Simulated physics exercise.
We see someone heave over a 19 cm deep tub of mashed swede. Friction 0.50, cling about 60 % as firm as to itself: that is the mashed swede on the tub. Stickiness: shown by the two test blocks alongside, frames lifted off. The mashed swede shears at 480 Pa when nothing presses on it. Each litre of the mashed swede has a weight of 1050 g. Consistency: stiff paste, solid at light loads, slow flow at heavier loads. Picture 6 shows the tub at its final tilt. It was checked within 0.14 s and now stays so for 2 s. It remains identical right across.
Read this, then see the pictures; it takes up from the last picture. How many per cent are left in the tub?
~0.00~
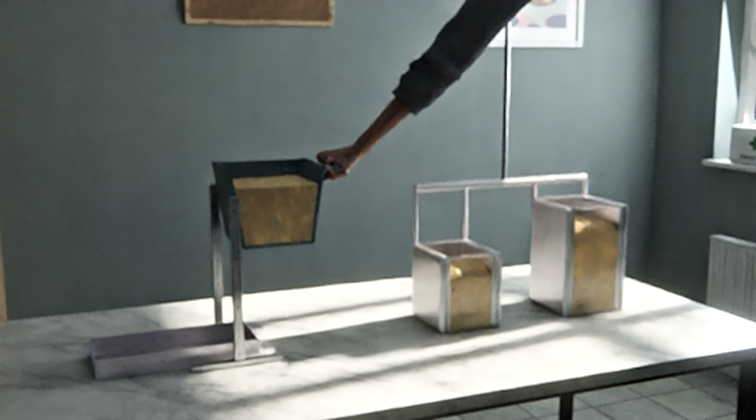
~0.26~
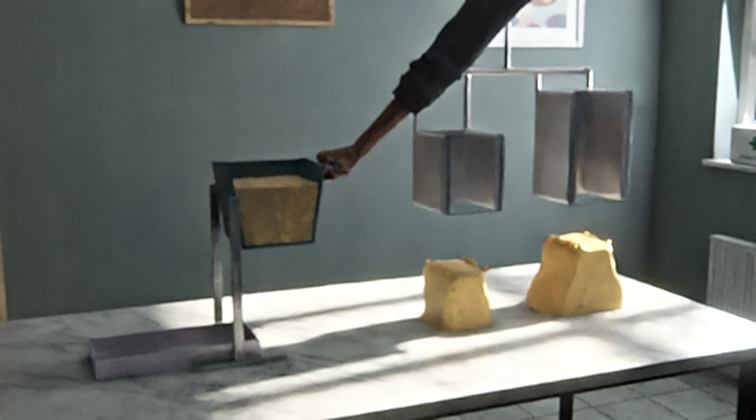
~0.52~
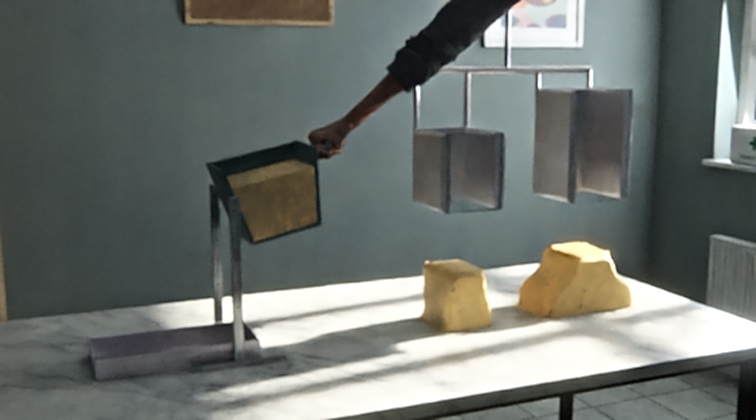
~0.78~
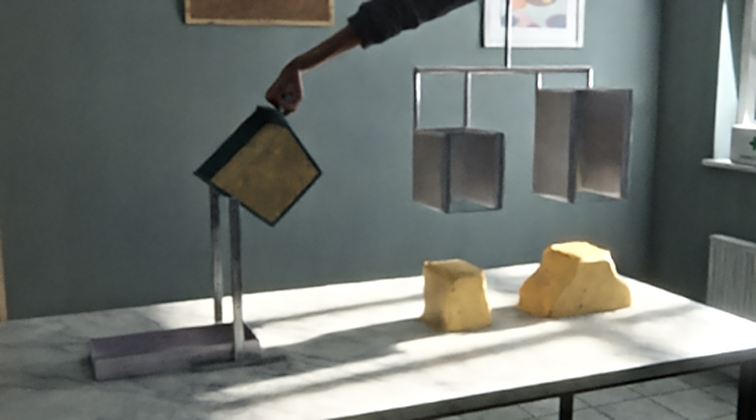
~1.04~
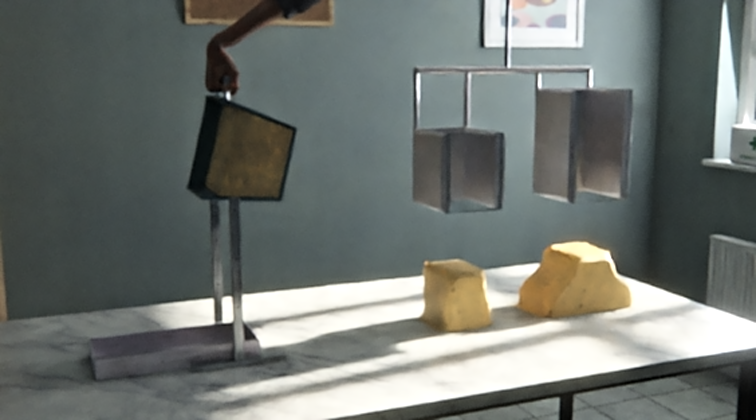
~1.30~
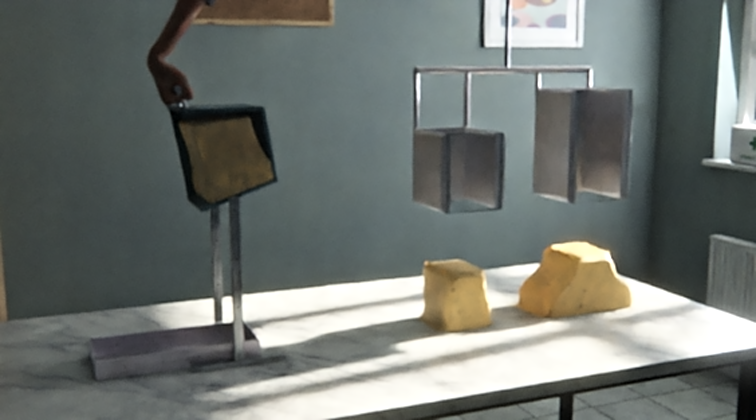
About 0 %.
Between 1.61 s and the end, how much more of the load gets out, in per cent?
Load share from then on: Near 35 %.
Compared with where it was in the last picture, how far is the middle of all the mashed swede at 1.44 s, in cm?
6 cm.
After 1.44 s, the tub is at 99 degrees and holds 82 %.
After 1.61 s, the tub is at 99 degrees and holds 37 %.
After 1.78 s, the tub is at 99 degrees and holds 0 %.
After 1.95 s, the tub is at 99 degrees and holds 0 %.
After 3.30 s, the tub is at 99 degrees and holds 0 %.
